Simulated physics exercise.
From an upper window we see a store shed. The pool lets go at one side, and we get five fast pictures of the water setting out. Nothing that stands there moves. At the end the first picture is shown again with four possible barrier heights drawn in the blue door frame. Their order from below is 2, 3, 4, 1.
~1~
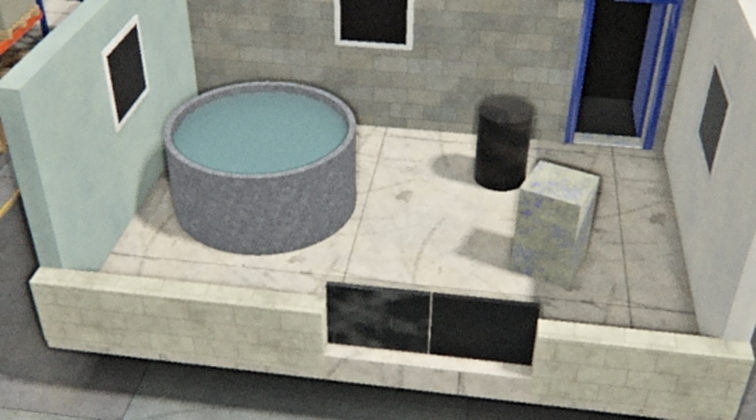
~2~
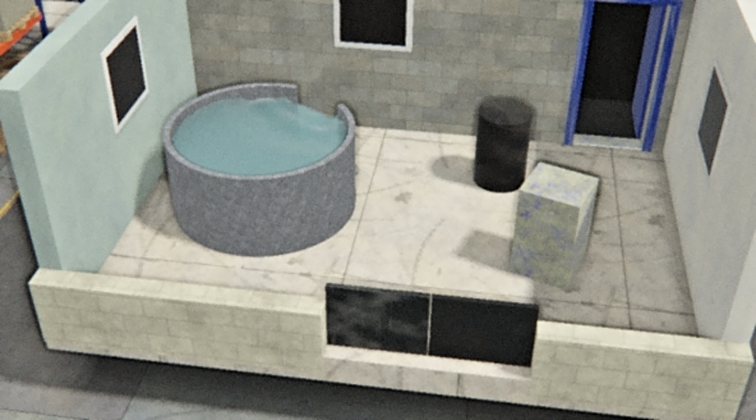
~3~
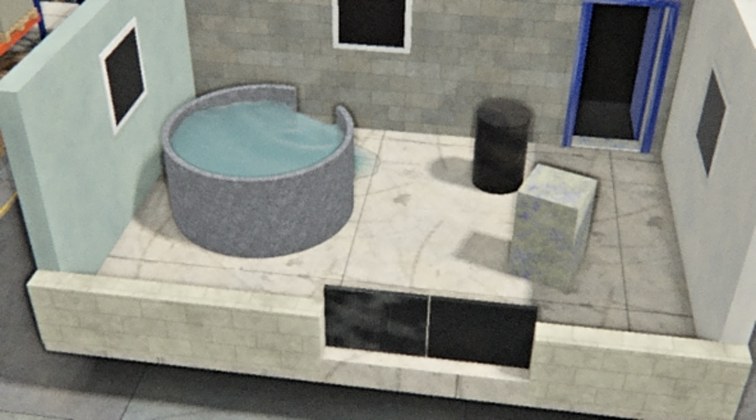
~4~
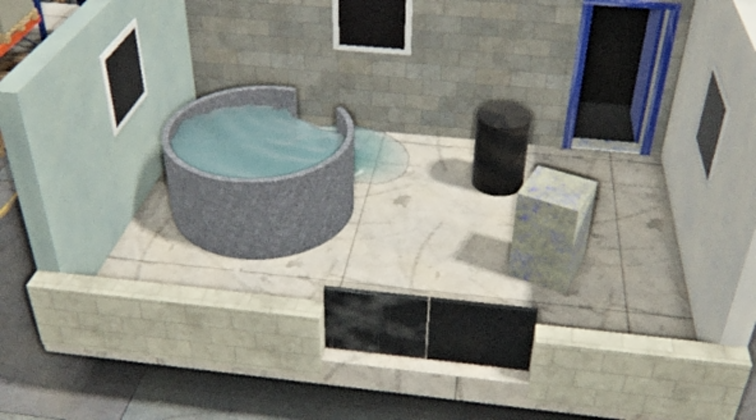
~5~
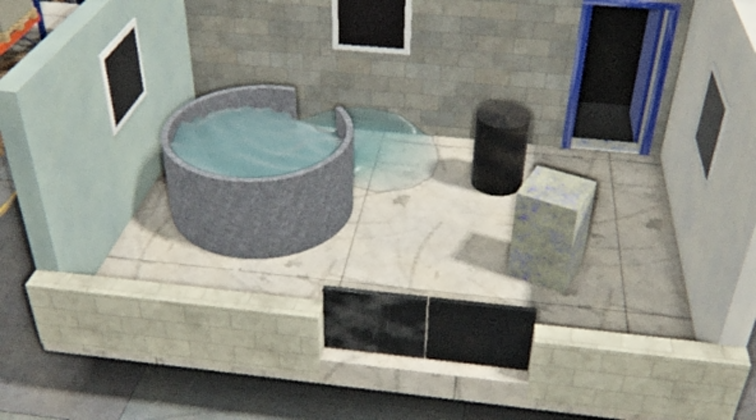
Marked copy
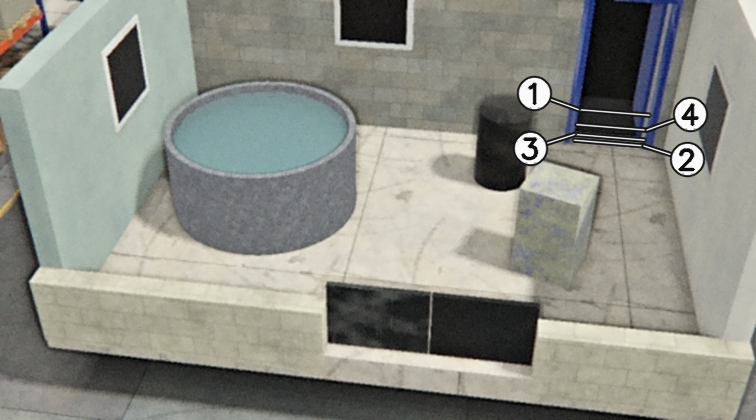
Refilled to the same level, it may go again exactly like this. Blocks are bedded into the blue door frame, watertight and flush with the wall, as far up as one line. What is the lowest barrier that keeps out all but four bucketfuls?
Take 4.
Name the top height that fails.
Here it is height 3.
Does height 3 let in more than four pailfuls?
Yes.
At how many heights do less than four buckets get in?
Two.
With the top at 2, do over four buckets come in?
Yes, it does.
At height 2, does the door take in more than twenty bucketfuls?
Yes, clearly.
On the marked copy, 1 at (614, 112); 2 at (608, 143); 3 at (609, 137); 4 at (611, 127); from the bottom up 2, 3, 4, 1.
Choosing 1, nothing gets over.
Choosing 2, dozens of bucketfuls pour in.
Choosing 3, about 10 bucketfuls get in.
Choosing 4, a bucket or two gets in.
